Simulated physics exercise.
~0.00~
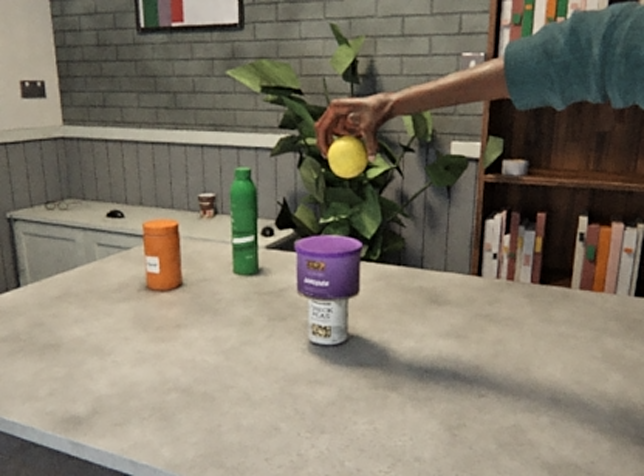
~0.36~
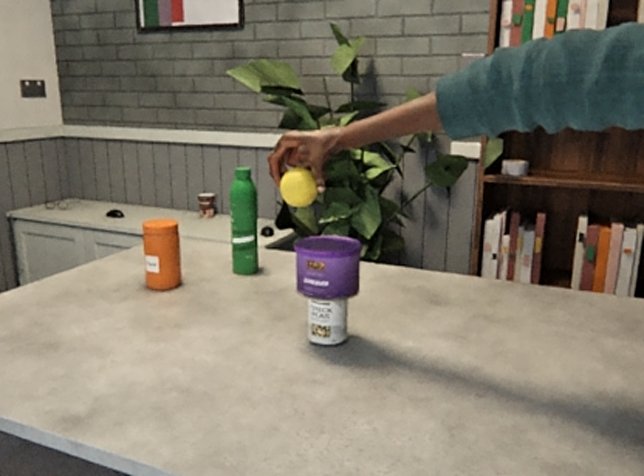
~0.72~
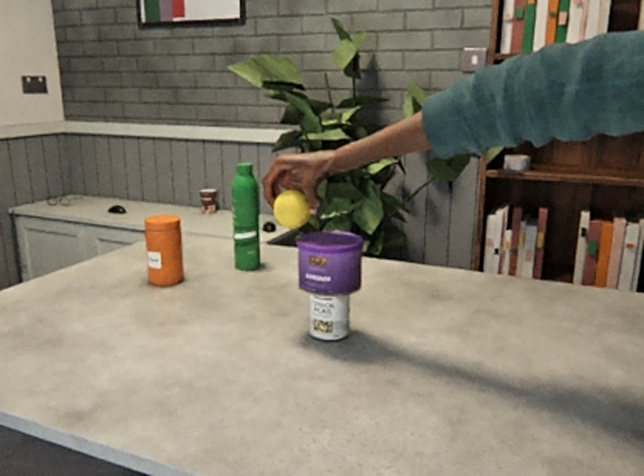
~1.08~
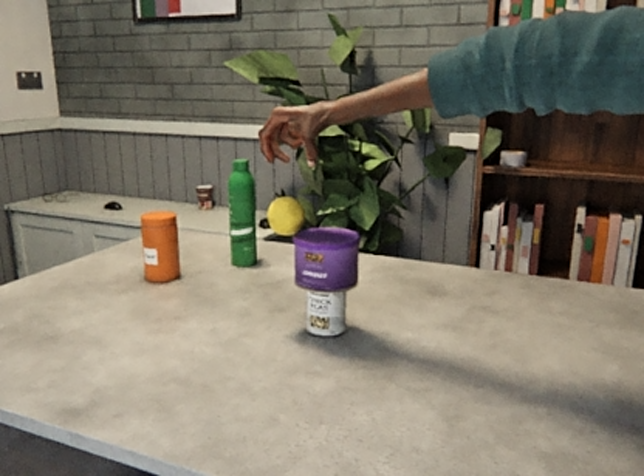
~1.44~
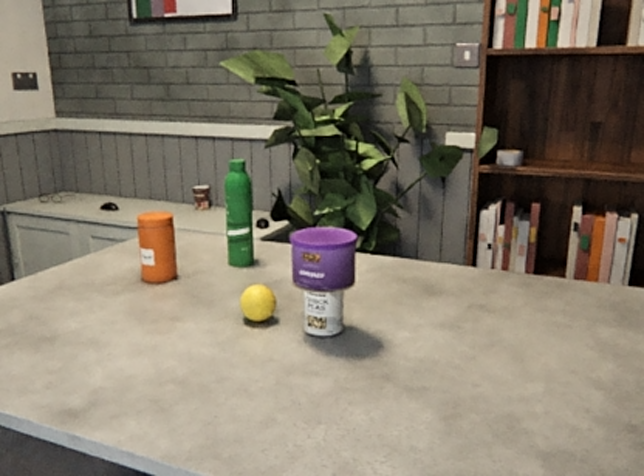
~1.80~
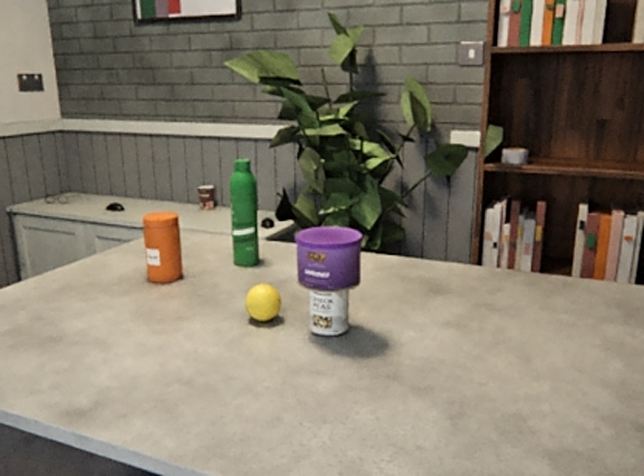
At the start, a purple tub sits on top of a white tin on a grey table, with an orange jar and a green bottle standing behind to the left. A hand reaches in from the right, holding a yellow lemon above the tub. It moves the lemon left and lowers it toward the tub's left edge. The hand lets go and draws back, and the lemon drops past the side of the tub. It comes to rest on the table to the left of the tin, while the tub stays balanced on the tin and the jar and bottle remain upright.
